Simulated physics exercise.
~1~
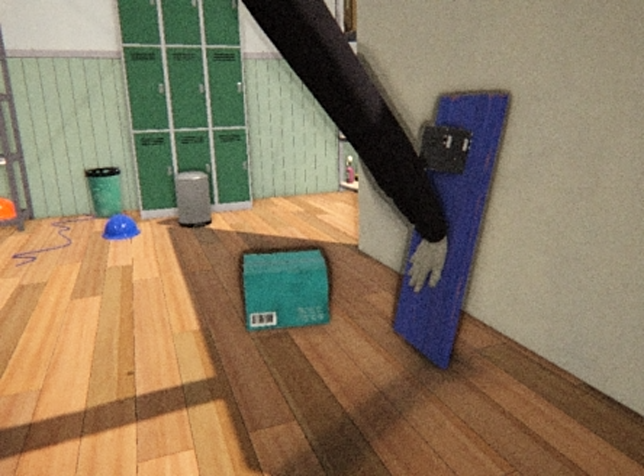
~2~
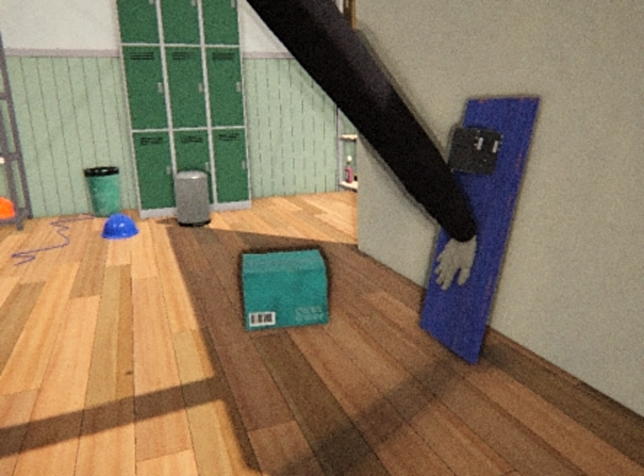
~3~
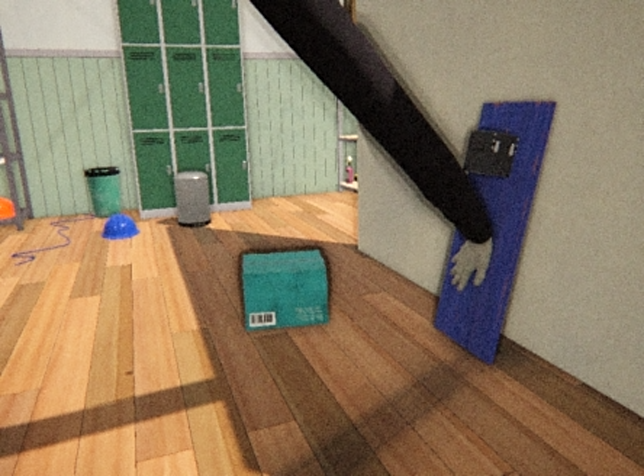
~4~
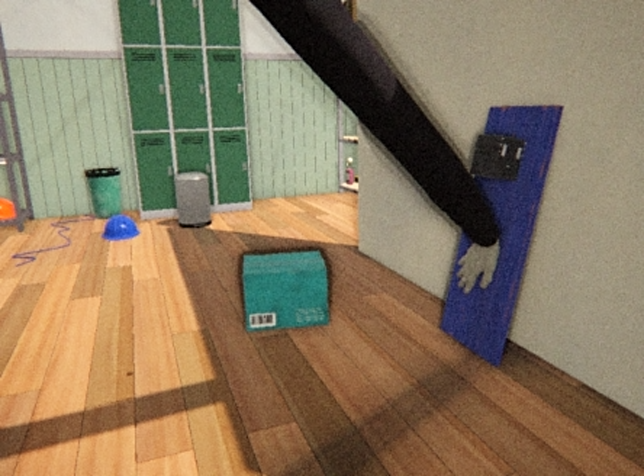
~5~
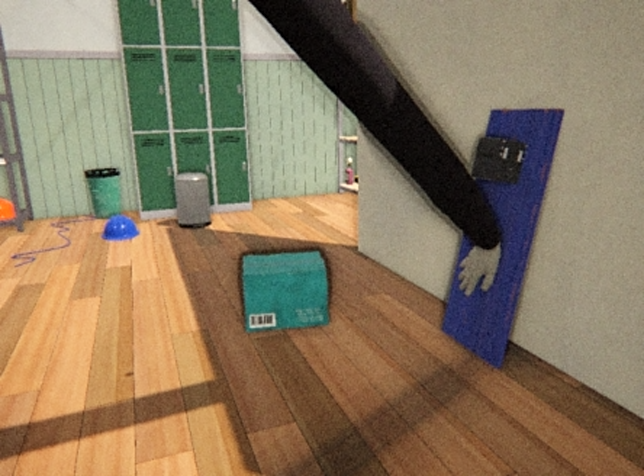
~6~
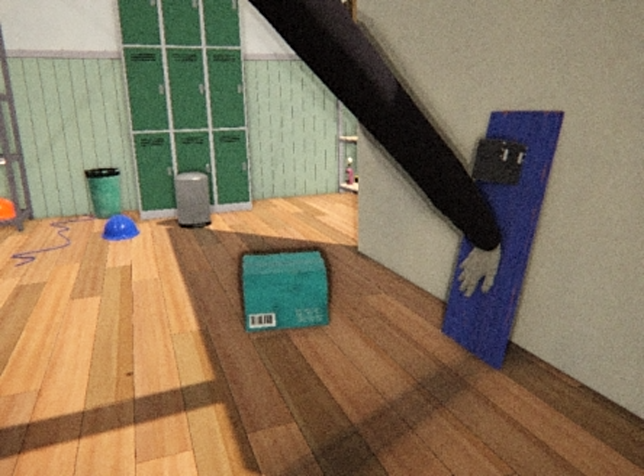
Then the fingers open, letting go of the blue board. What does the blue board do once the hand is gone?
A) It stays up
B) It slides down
A, it stays up.
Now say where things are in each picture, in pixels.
In the first frame, on its way; blue board (444, 227); turquoise box (285, 288).
In the second frame, on its way; blue board (472, 227); turquoise box (284, 288).
In the third frame, on its way; blue board (488, 229); turquoise box (284, 288).
In the fourth frame, on its way; blue board (494, 231); turquoise box (285, 289).
In the fifth frame, leant on the wall, still held; blue board (496, 234); turquoise box (284, 289).
In the sixth frame, leant on the wall, still held; blue board (496, 235); turquoise box (284, 289).
Then, 0.30 s on from there, no change.
Then, 0.70 s on from there, blue board resting near (496, 236).
In the end, both unmoved. At the end, from the last picture's camera, blue board near (496, 236). The board stays up.
